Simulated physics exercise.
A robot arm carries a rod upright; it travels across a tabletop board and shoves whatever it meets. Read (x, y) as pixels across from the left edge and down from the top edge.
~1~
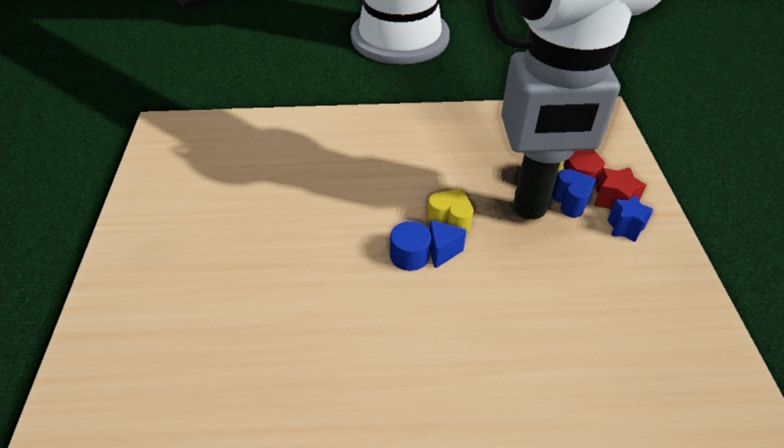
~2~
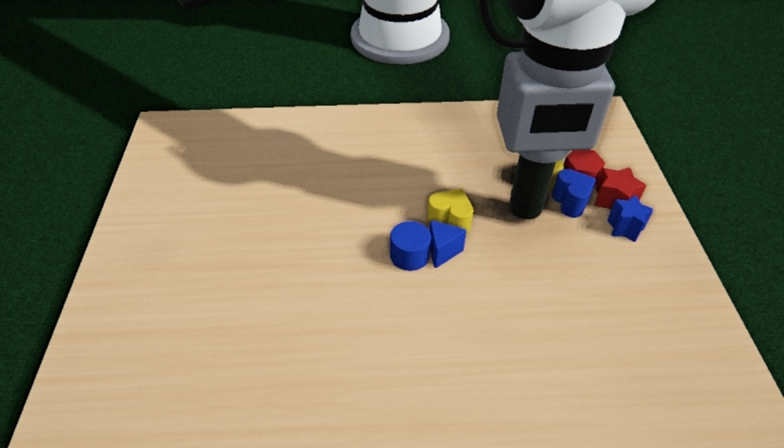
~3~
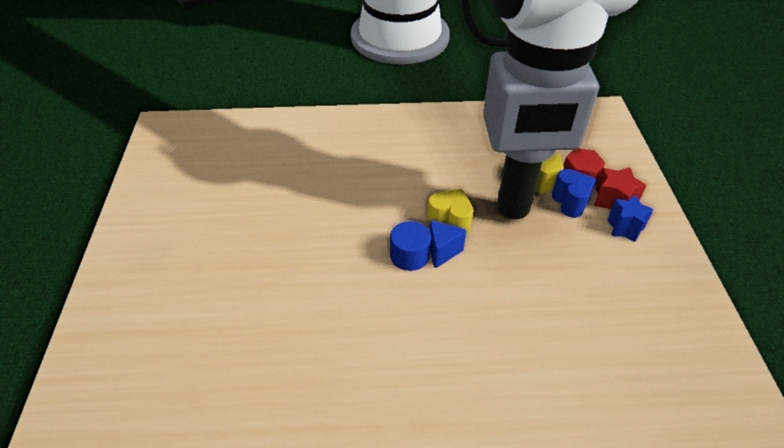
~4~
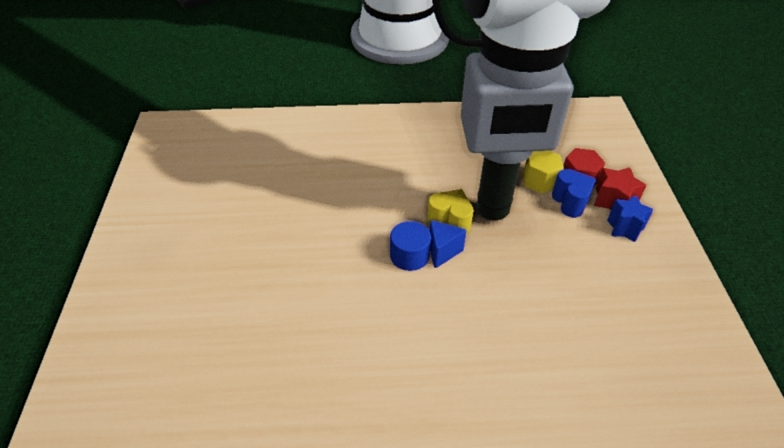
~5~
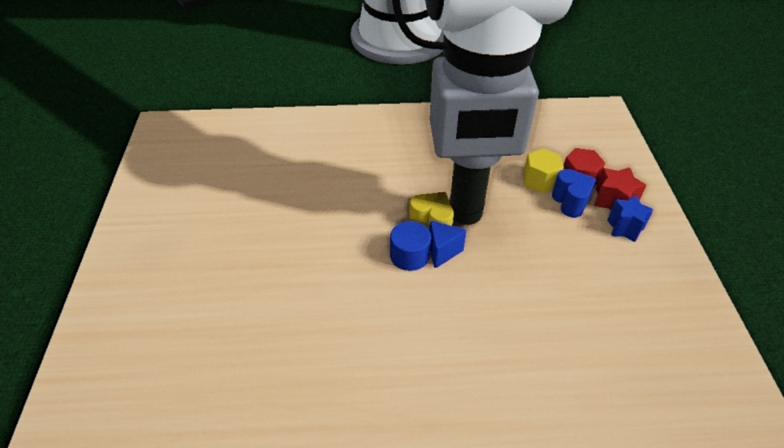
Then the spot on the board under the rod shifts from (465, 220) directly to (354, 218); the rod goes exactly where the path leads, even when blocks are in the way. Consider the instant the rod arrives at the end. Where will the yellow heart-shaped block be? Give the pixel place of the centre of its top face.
The centre of its top will be at (336, 220).
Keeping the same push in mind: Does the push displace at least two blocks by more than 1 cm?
Short answer: No.
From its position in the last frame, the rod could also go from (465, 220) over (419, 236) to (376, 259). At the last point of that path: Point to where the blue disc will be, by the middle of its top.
It should be at (378, 270) by then.
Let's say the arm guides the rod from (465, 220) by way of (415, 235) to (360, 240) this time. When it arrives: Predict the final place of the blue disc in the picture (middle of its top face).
Top centre: (394, 247).
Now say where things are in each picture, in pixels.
Tip of the rod at (529, 209), middles of tops, yellow heart-shaped block at (452, 201), blue three-sided block at (445, 232), in the first picture.
Rod at (525, 208), nothing pushed, in the second picture.
Rod at (513, 208), nothing pushed, in the third picture.
Rod at (493, 209), nothing pushed, in the fourth picture.
Rod at (466, 214), yellow heart-shaped block at (434, 204), blue three-sided block at (445, 232), in the fifth picture.
The first path, step by step. One third of the way, rod at (427, 213); yellow heart-shaped block at (394, 206), turned 15° anticlockwise.
Two thirds of the way, rod at (391, 212); yellow heart-shaped block at (361, 211), turned 25° anticlockwise.
At the end, rod at (354, 211); yellow heart-shaped block at (336, 220), turned 50° anticlockwise; blue three-sided block unmoved.
